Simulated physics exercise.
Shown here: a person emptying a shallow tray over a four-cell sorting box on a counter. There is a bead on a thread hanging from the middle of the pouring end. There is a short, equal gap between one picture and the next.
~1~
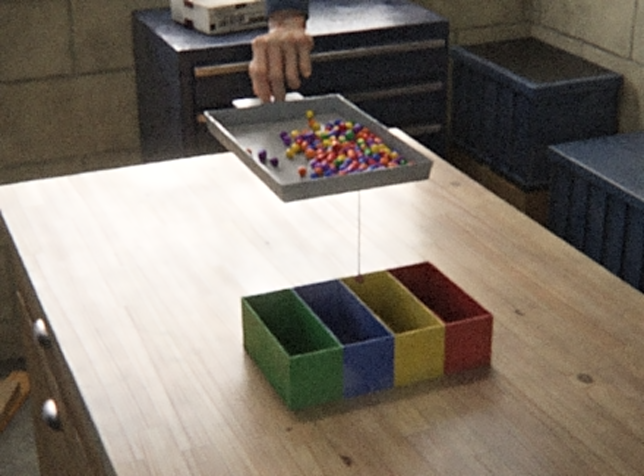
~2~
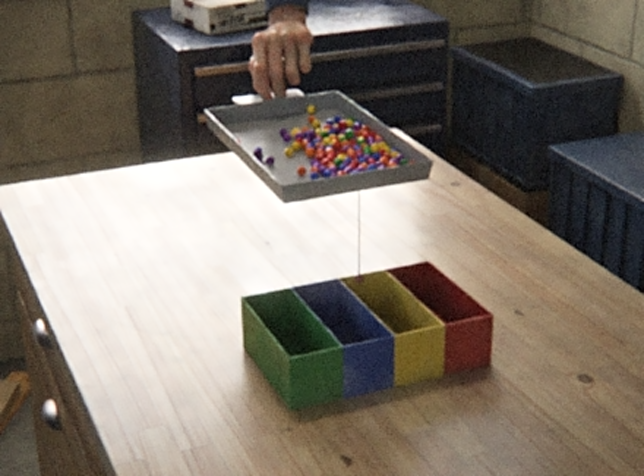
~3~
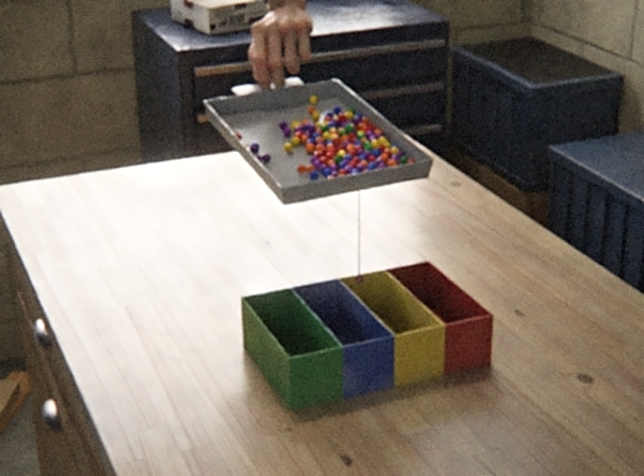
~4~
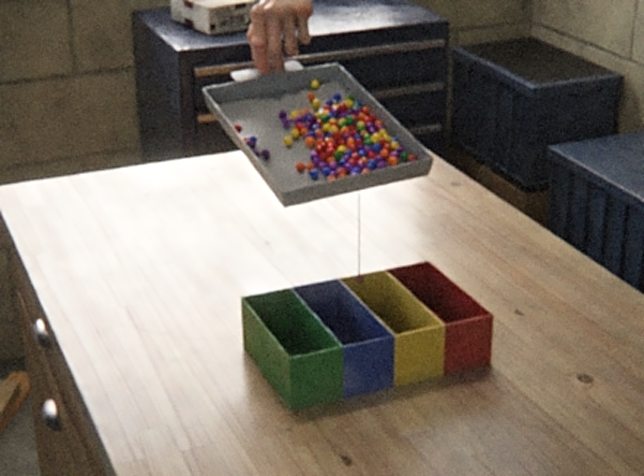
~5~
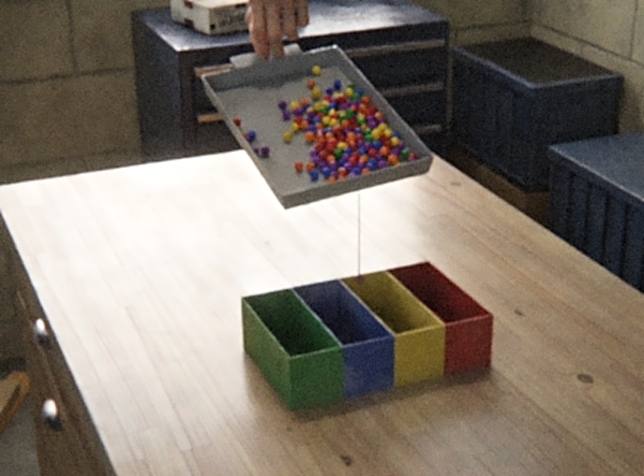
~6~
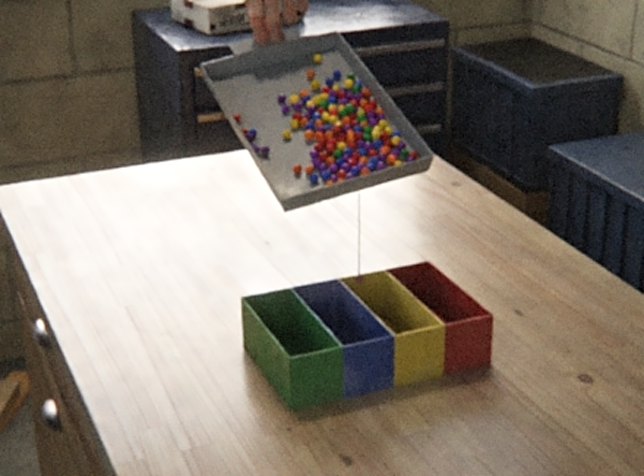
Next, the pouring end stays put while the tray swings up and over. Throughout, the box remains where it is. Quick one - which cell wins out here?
The green one wins out.
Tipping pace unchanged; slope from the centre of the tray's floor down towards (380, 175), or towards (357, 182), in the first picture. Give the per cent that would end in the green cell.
The share is 0 per cent in the first and 0 per cent in the second.
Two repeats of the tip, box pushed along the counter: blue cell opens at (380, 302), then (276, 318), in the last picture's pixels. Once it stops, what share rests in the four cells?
Close to 40 %, followed by close to 100 %.
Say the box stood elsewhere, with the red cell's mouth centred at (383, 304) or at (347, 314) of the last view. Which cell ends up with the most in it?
That blue cell first, that yellow cell second.
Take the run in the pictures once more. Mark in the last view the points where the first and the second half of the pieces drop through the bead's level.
The opening half passes (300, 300), the closing half (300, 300).
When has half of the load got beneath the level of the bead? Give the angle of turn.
At some 100 degrees.
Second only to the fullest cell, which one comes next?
In second place: The blue one.
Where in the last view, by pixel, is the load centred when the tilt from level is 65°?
Somewhere about pixel (324, 171).
Just after the last frame, tray tipped steeply; almost all on the tray; just a few in the green cell; just a few falling or outside the box.
A moment on, tray tipped past a quarter turn; roughly a quarter on the tray; roughly half in the green cell; roughly a quarter in the blue cell; roughly a quarter falling or outside the box.
Further on, tray tipped past a quarter turn; roughly two thirds in the green cell; roughly a quarter in the blue cell; about a tenth falling or outside the box.
When it is over, tray tipped past a quarter turn; roughly two thirds in the green cell; roughly a quarter in the blue cell; not one in the yellow cell; not one in the red cell; about a tenth outside the box.
